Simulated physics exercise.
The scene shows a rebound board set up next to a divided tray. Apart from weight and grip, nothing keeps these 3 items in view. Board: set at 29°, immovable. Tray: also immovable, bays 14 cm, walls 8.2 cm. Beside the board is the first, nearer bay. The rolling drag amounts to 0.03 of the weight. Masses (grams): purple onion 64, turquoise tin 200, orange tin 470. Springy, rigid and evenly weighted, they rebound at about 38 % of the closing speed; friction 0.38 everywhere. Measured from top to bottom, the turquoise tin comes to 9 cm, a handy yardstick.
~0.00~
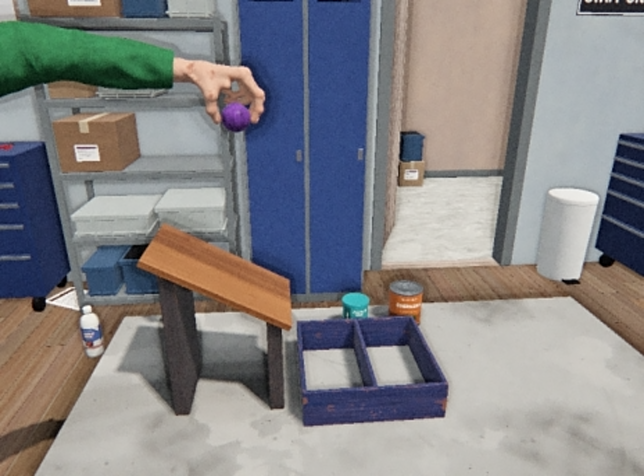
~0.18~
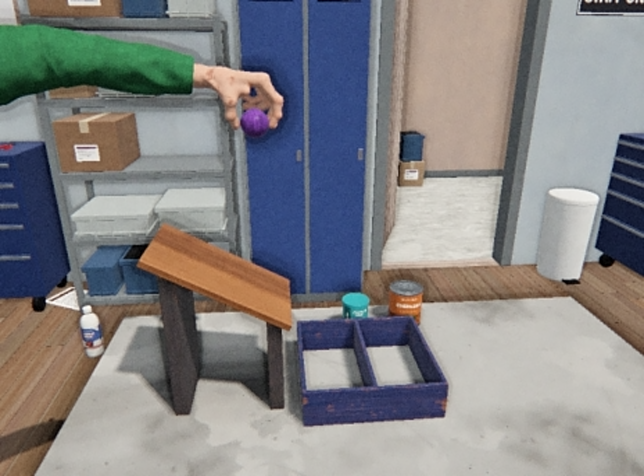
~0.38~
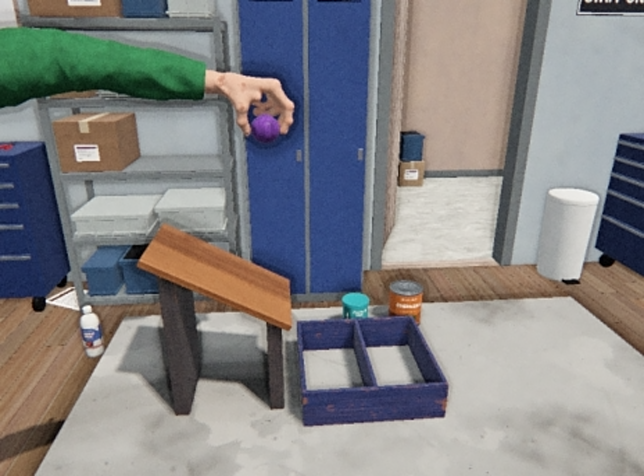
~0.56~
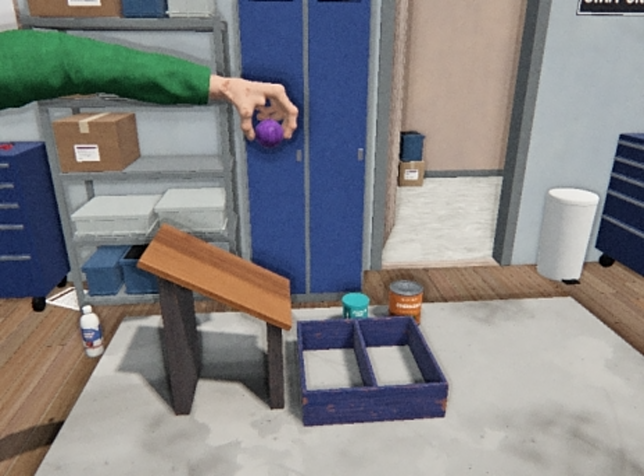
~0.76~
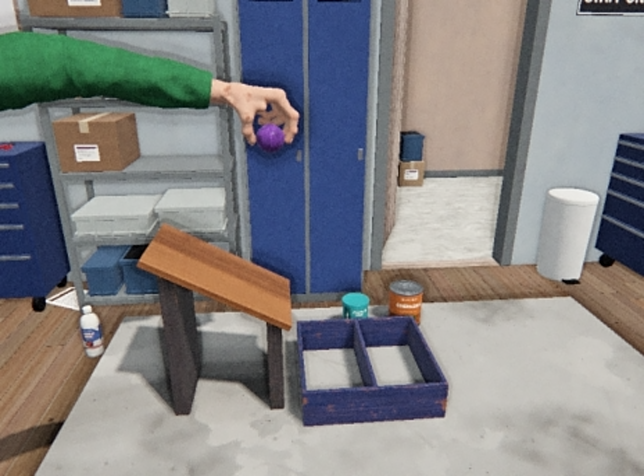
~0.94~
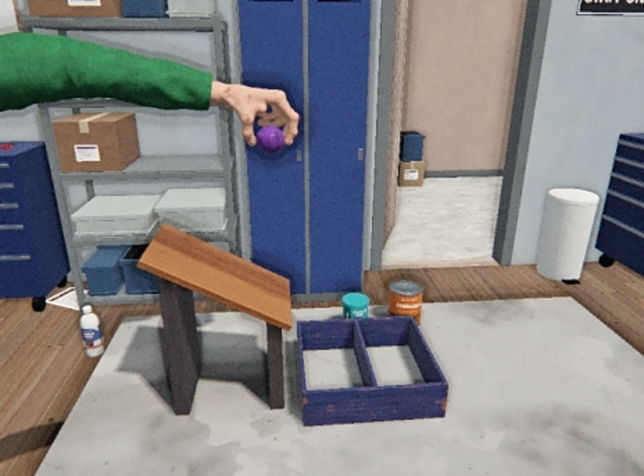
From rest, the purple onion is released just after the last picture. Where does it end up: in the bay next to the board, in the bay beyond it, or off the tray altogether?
It is left in the distal bin.
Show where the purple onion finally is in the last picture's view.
It finishes at roughly (386, 369).
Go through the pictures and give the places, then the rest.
In the first picture, 7 cm still to go; purple onion (236, 117); turquoise tin (355, 314).
In the second picture, 4 cm still to go; purple onion (255, 123); turquoise tin (355, 314).
In the third picture, 2 cm still to go; purple onion (266, 129); turquoise tin (355, 314).
In the fourth picture, 1 cm still to go; purple onion (270, 134); turquoise tin (355, 314).
In the fifth picture, held still over the board; purple onion (270, 139); turquoise tin (355, 314).
In the sixth picture, held still over the board; purple onion (270, 140); turquoise tin (355, 314).
Around 1.14 s, purple onion near (272, 191).
Around 1.34 s, purple onion near (328, 286).
Around 1.44 s, purple onion near (379, 327).
Around 1.64 s, it is in the farther bay; purple onion near (394, 364).
Finally (2.2 s), it is in the farther bay; the bystanders still in place (within 4 cm). Final places as that camera would see them, purple onion near (386, 369).
